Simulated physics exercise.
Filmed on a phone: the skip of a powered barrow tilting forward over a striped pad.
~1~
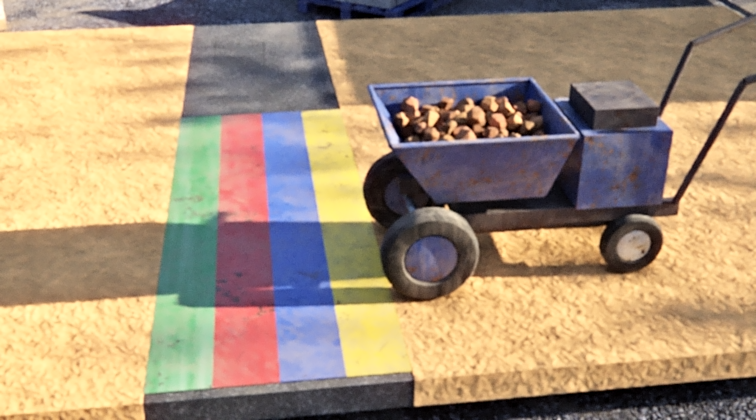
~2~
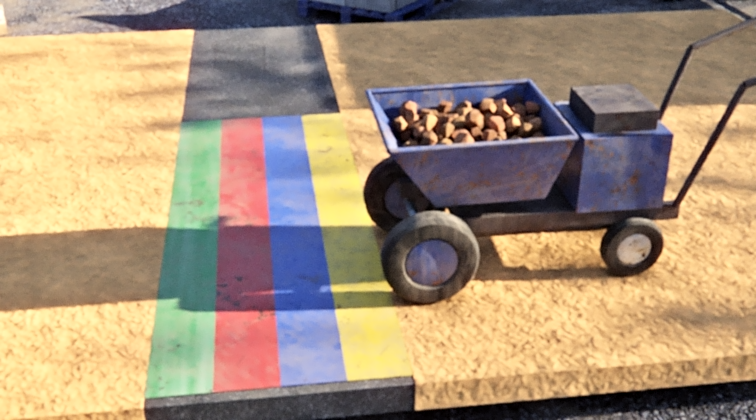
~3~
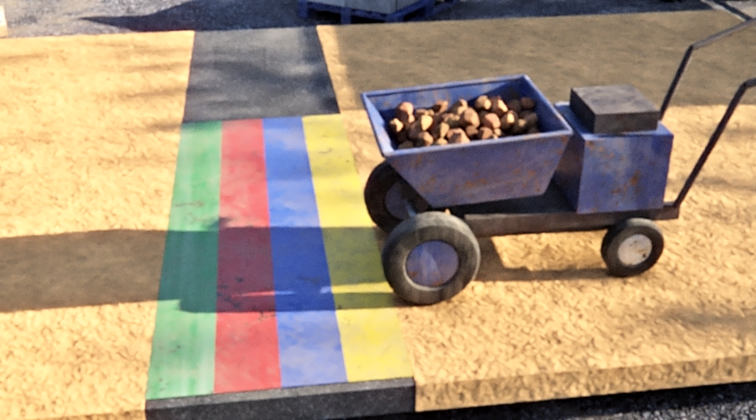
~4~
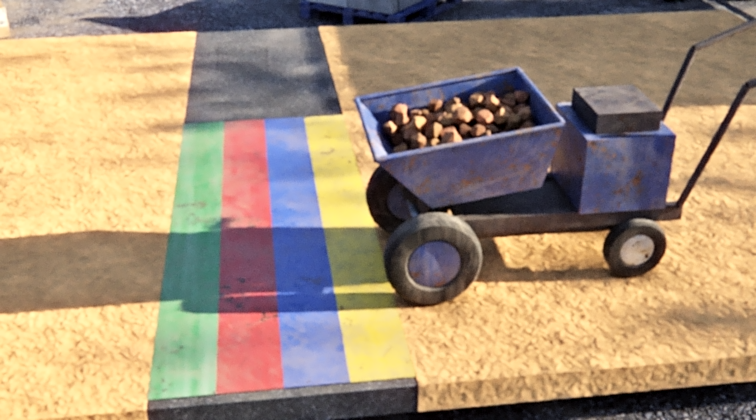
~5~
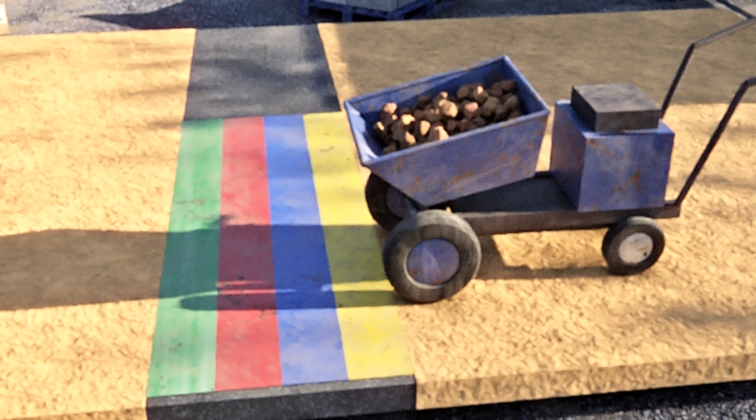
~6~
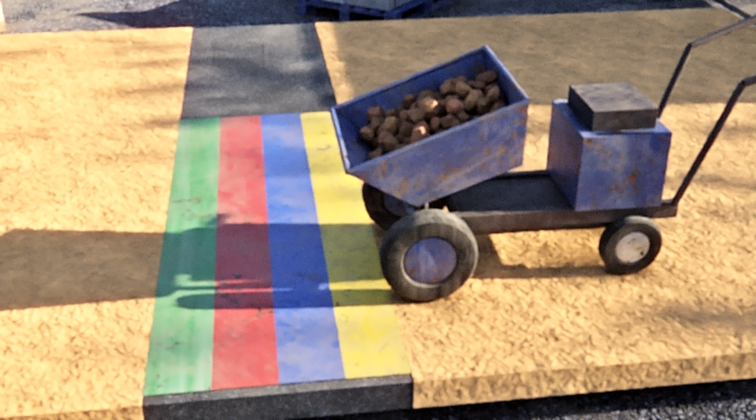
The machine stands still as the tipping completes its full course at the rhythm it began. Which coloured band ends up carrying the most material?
The red band.
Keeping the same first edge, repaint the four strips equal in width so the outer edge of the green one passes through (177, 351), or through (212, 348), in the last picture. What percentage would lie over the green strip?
Roughly 30 percent first, then roughly 30 percent.
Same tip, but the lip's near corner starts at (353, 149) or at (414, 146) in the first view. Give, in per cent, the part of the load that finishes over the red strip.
30 and 30 in a hundred, in that order.
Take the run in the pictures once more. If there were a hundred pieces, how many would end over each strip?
I'd put the yellow strip near 0, the blue strip near 15, the red strip near 40 and the green strip near 25.
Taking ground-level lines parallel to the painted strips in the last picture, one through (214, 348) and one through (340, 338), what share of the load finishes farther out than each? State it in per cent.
About 30 and 90 per cent.
Just after the last frame, skip tipped steeply; every one in the skip.
A moment on, skip tipped right over; roughly half in the skip; about a tenth over the blue strip; roughly a quarter over the red strip; about a tenth over the green strip.
Further on, skip tipped right over; about a tenth in the skip; about a tenth over the blue strip; roughly a third over the red strip; roughly a quarter over the green strip; about a tenth off the paint.
When it is over, skip tipped right over; about a tenth in the skip; not one over the yellow strip; about a tenth over the blue strip; roughly a third over the red strip; roughly a quarter over the green strip; about a tenth off the paint.
